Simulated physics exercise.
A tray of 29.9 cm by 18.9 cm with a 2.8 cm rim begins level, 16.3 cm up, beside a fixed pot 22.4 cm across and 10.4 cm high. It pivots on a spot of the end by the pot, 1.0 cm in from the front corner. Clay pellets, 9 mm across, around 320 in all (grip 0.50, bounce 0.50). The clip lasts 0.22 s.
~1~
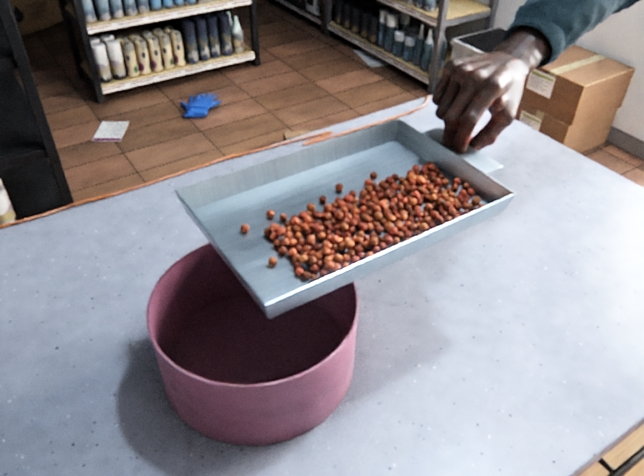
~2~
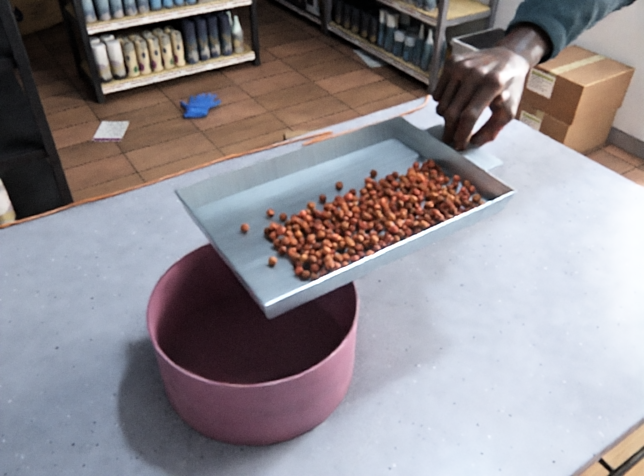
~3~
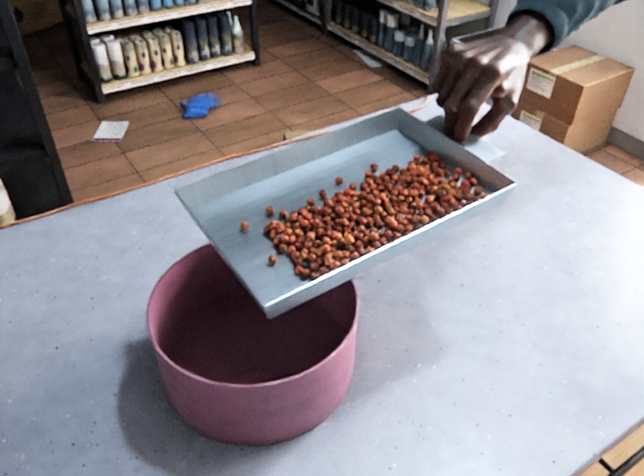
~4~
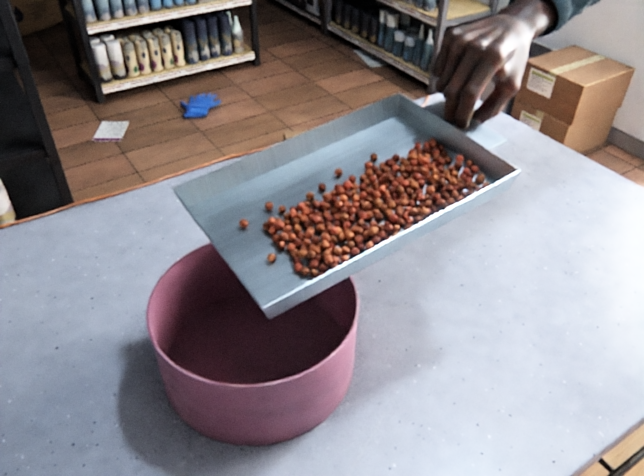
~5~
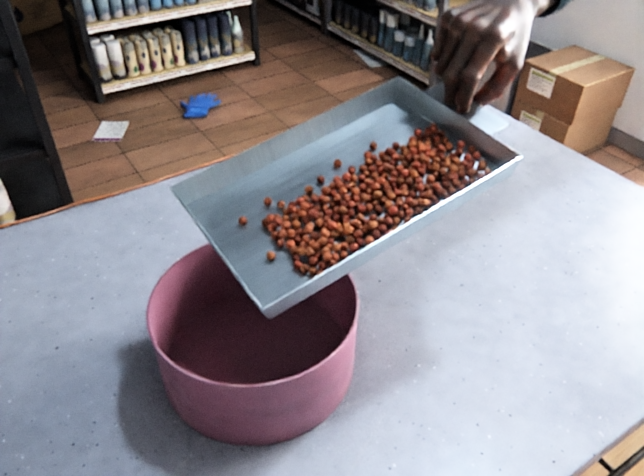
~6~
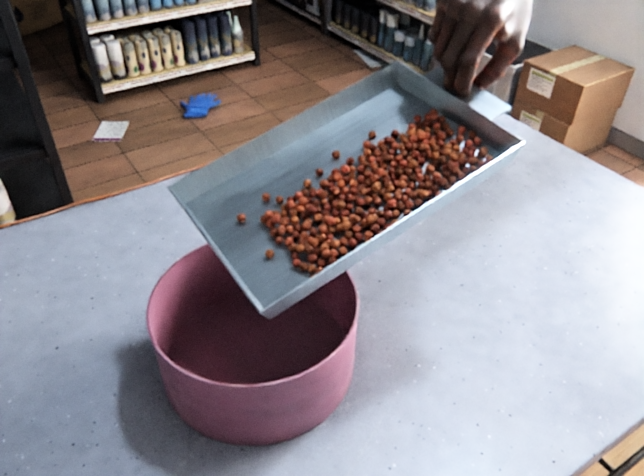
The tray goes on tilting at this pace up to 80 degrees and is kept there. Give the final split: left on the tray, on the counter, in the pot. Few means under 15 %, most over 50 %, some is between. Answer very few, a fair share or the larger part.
Left on the tray: A fair share; on the counter: A fair share; in the pot: A fair share.
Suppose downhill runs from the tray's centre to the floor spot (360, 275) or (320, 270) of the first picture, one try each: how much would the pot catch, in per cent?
Some 0 and 0 per cent.
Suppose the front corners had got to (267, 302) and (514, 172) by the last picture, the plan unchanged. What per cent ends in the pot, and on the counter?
Pot 0, counter 90.
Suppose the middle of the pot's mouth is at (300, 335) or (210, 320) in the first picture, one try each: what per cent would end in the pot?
About 40 and 55 per cent.
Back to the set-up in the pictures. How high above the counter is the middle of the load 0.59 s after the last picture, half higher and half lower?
Some 22 cm.
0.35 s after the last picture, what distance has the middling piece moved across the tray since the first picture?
Roughly 6 cm.
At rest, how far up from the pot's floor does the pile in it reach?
Some 2.0 cm.
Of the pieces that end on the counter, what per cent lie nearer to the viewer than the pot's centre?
Roughly 90 per cent.
Then, 0.35 s after the last picture, tilt 46 degrees; the tray holds 100 %, the pot 0 %.
Then, 0.59 s after the last picture, tilt 68 degrees; the tray holds 95 %, the pot 0 %.
Then, 0.93 s after the last picture, tilt 80 degrees; the tray holds 50 %, the pot 10 %.
In the end, tray 25 %, counter 40 %, pot 35 %.
